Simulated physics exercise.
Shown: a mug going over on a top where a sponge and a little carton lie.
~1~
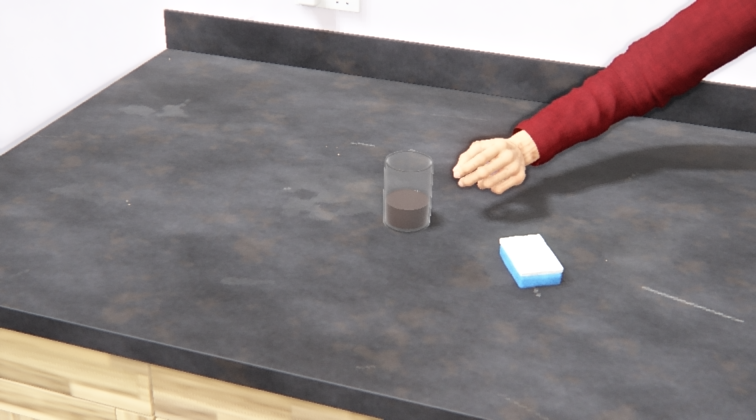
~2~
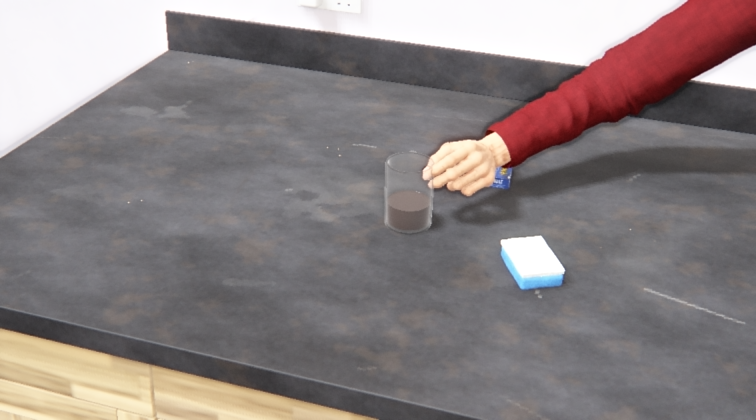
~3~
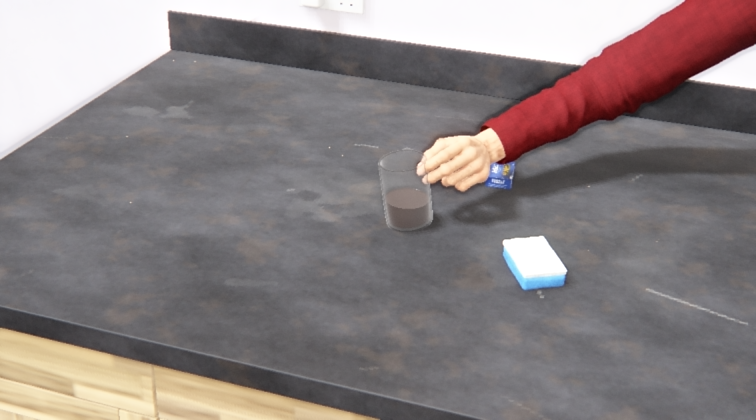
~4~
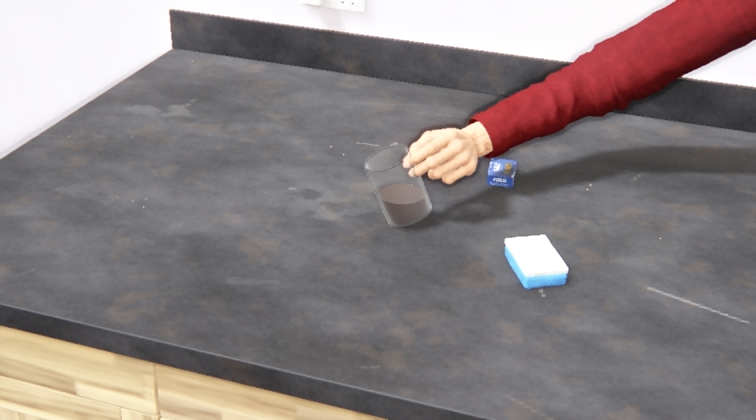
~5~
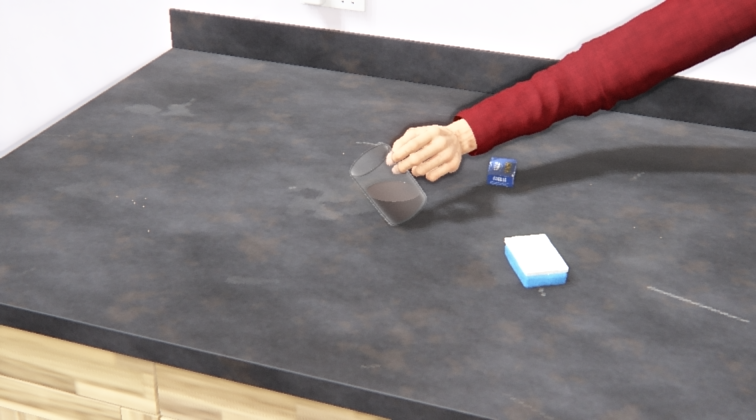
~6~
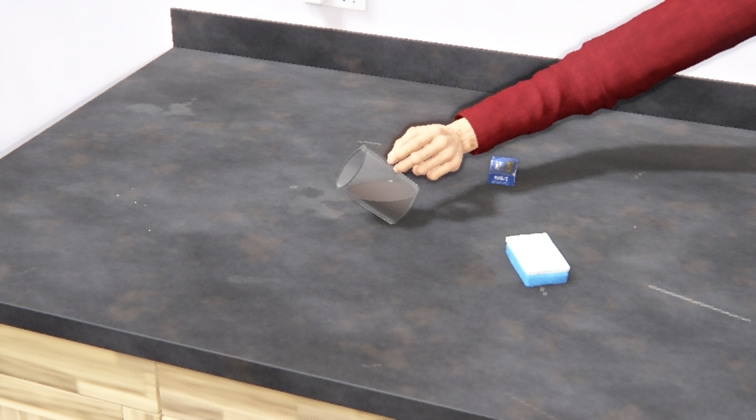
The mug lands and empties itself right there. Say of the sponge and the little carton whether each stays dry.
The sponge is missed by the spill, and as for the little carton, it is missed by the spill.
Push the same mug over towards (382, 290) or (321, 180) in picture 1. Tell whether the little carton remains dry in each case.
On the first try it avoids the spill, and on the second try it avoids the spill.
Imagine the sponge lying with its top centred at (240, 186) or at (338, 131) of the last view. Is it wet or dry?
Option one leaves it sitting in the spill; option two leaves it free of the spill.
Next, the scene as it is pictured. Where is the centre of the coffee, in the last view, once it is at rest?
(165, 227).
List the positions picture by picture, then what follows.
In the first frame, it stands upright; mug (408, 190) about a third full; sponge (531, 253).
The second frame shows pushed off balance; mug about a third full, surface at (409, 201).
The third frame shows pushed off balance; mug (406, 189) about a third full; little carton (501, 169).
The fourth frame shows pushed off balance; mug (398, 185) tipped 20°; sponge (536, 253).
The fifth frame shows pushed off balance; mug (388, 183) tipped 35°.
In the sixth frame, it is falling; mug (376, 185) tipped 50°; sponge (537, 251); little carton (504, 166).
Shortly, the puddle covers about as much as a plate; the sponge is still dry; the little carton is still dry.
Then, the puddle covers about as much as a tray; the sponge is still dry; the little carton is still dry.
At the finish, the puddle covers about as much as a tray; the sponge is still dry; the little carton is still dry.
